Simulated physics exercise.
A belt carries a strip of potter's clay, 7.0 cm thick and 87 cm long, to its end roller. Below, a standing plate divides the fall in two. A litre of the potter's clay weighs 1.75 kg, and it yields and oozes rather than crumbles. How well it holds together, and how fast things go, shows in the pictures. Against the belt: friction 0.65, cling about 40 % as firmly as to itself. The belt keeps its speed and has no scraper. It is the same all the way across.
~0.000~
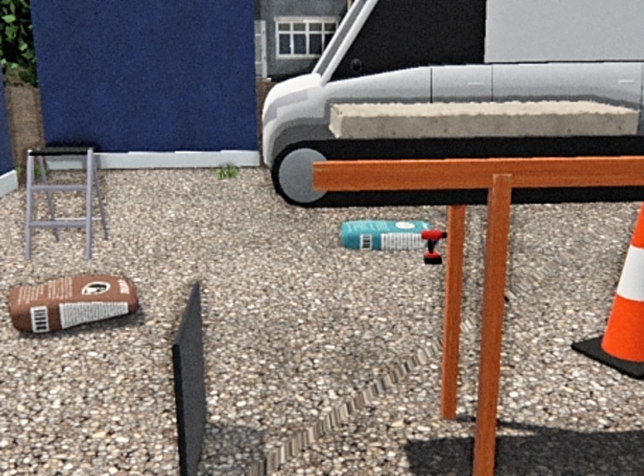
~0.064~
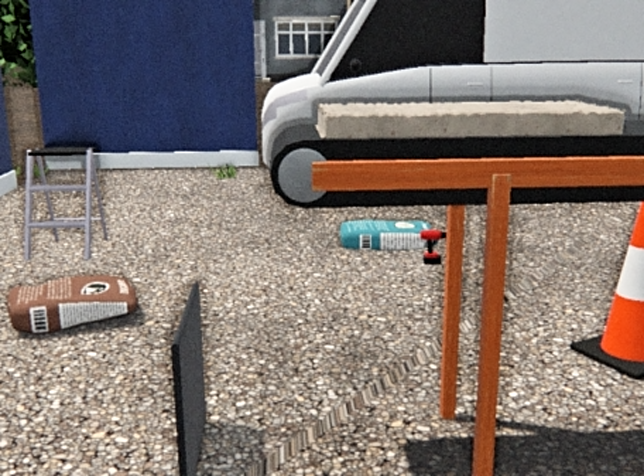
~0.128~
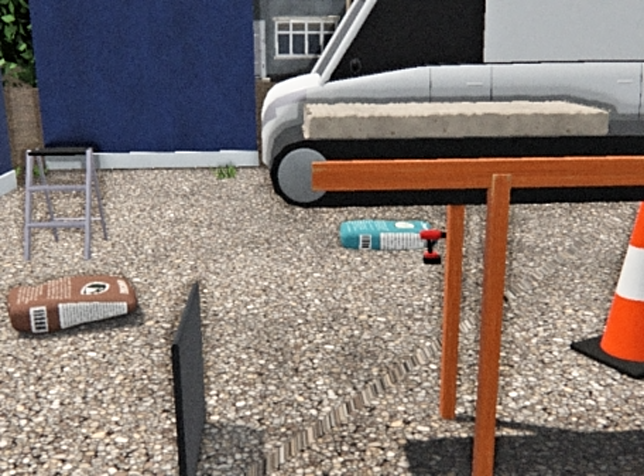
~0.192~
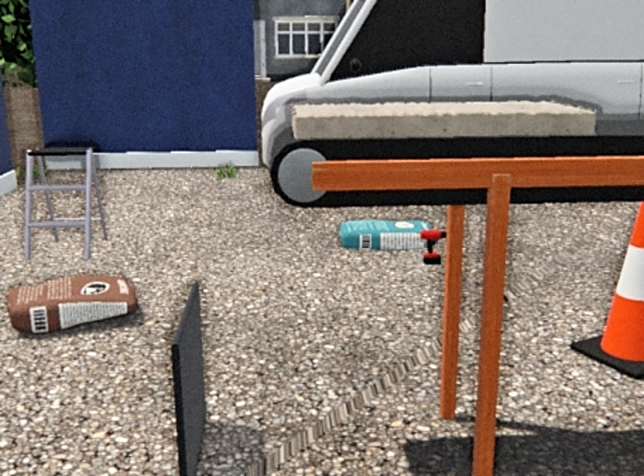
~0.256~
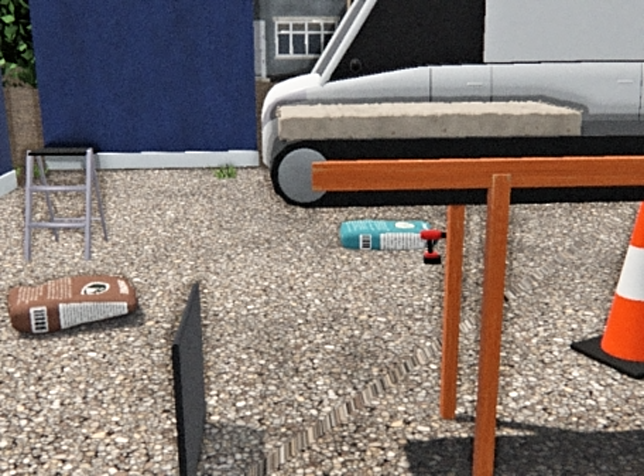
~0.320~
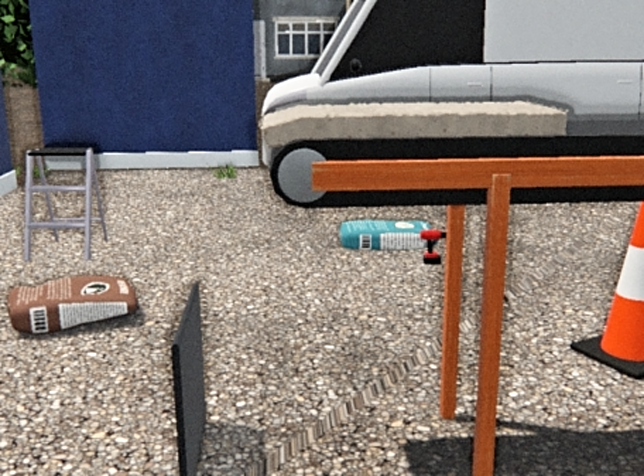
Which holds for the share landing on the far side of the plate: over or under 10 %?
It comes out under 10 %.
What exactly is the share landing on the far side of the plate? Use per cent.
About 0 %.
By 0.68 s, 0 % is beyond the plate's line.
By 1.12 s, 0 % is beyond the plate's line.
By 1.55 s, 0 % is beyond the plate's line.
By 1.98 s, 0 % is beyond the plate's line.
By 3.28 s, at the end, 0 % is beyond the plate's line.
